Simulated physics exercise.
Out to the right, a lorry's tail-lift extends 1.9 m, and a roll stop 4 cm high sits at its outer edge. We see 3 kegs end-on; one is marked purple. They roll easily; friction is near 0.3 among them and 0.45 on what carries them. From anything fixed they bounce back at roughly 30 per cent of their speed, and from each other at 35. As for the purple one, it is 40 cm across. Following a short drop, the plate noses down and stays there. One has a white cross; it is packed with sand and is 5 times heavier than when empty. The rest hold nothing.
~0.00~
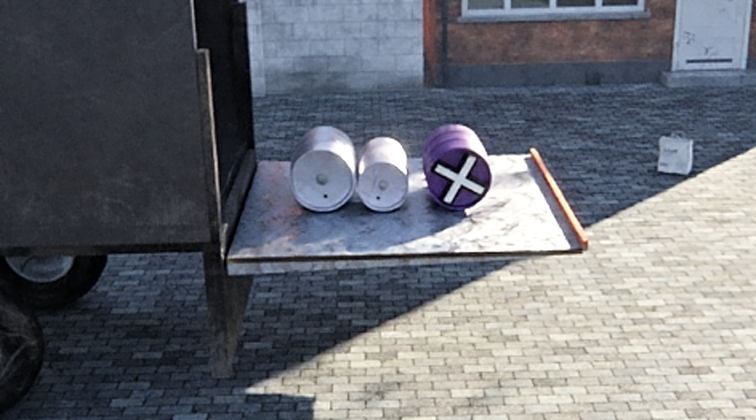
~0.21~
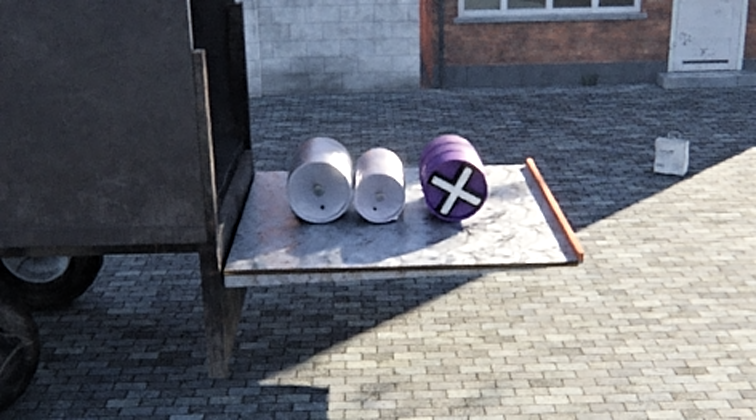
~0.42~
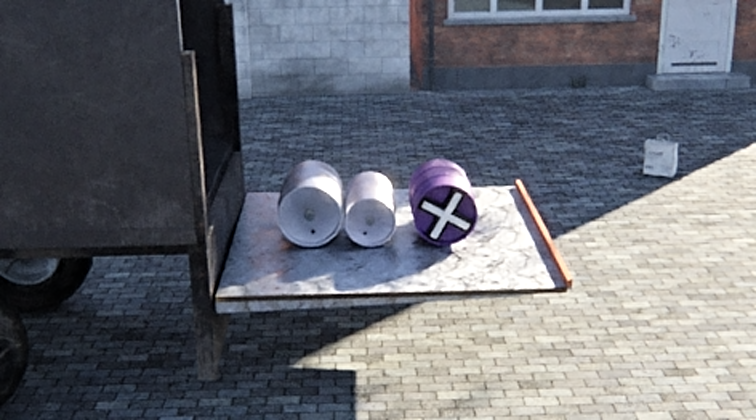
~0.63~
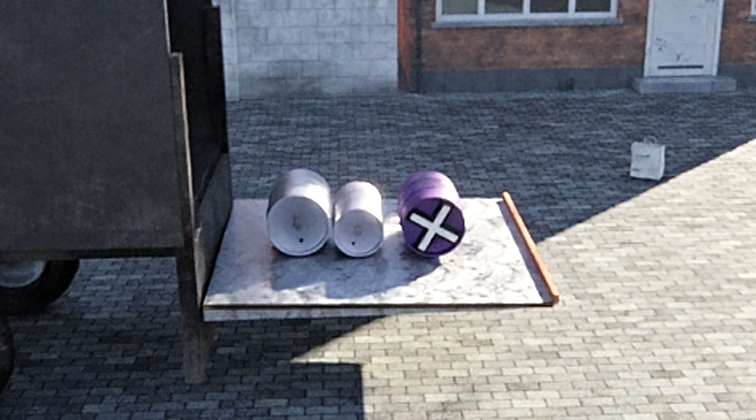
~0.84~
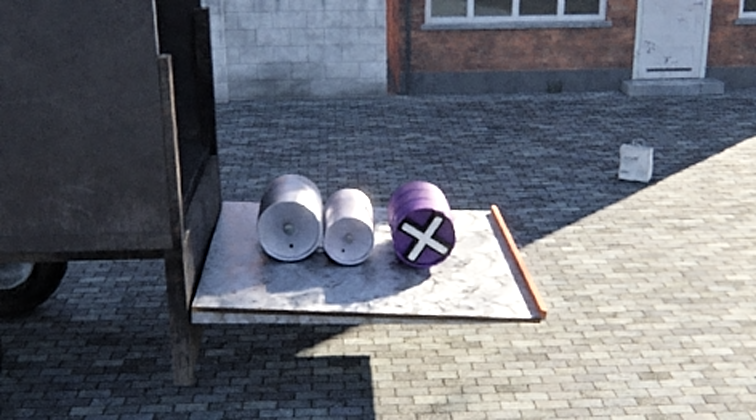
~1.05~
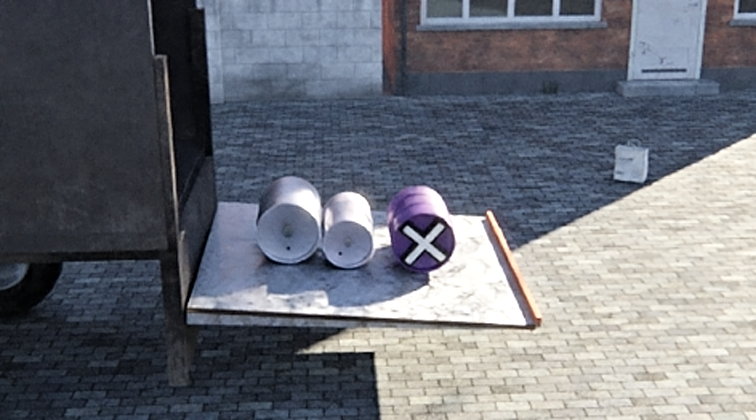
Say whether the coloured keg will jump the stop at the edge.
In the end the purple keg stays aboard.
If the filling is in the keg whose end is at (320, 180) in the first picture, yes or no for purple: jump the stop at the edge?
For purple, the answer then is affirmative.
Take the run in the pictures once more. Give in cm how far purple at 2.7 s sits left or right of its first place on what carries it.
By then purple sits 45 right of where it began.
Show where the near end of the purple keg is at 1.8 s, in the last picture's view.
Near (466, 245).
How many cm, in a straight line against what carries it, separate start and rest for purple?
The purple one shifted 50.
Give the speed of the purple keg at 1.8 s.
Estimate: Some 0.5 m/s.
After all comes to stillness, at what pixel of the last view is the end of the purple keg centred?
In the last view it sits close to (498, 247).
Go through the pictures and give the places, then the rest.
Purple (460, 179); plate level; stop at (586, 244); white cross at (460, 179), in the first picture.
Purple (456, 190); plate level, in the second picture.
Purple (446, 215); plate level, in the third picture.
Purple (434, 227); plate tilted 1°; stop at (557, 298), in the fourth picture.
Purple (425, 238); plate tilted 4°, in the fifth picture.
Purple (424, 243); plate tilted 5°; stop at (539, 321), in the sixth picture.
Then, 1.8 s in, purple is on the plate, 30 cm from the stop, rolling right; 0 gone from the plate.
Then, 2.7 s in, purple is on the plate, 15 cm from the stop, rolling left; 0 gone from the plate.
In the end (3.8 s), purple is on the plate, 15 cm from the stop; 0 gone from the plate.
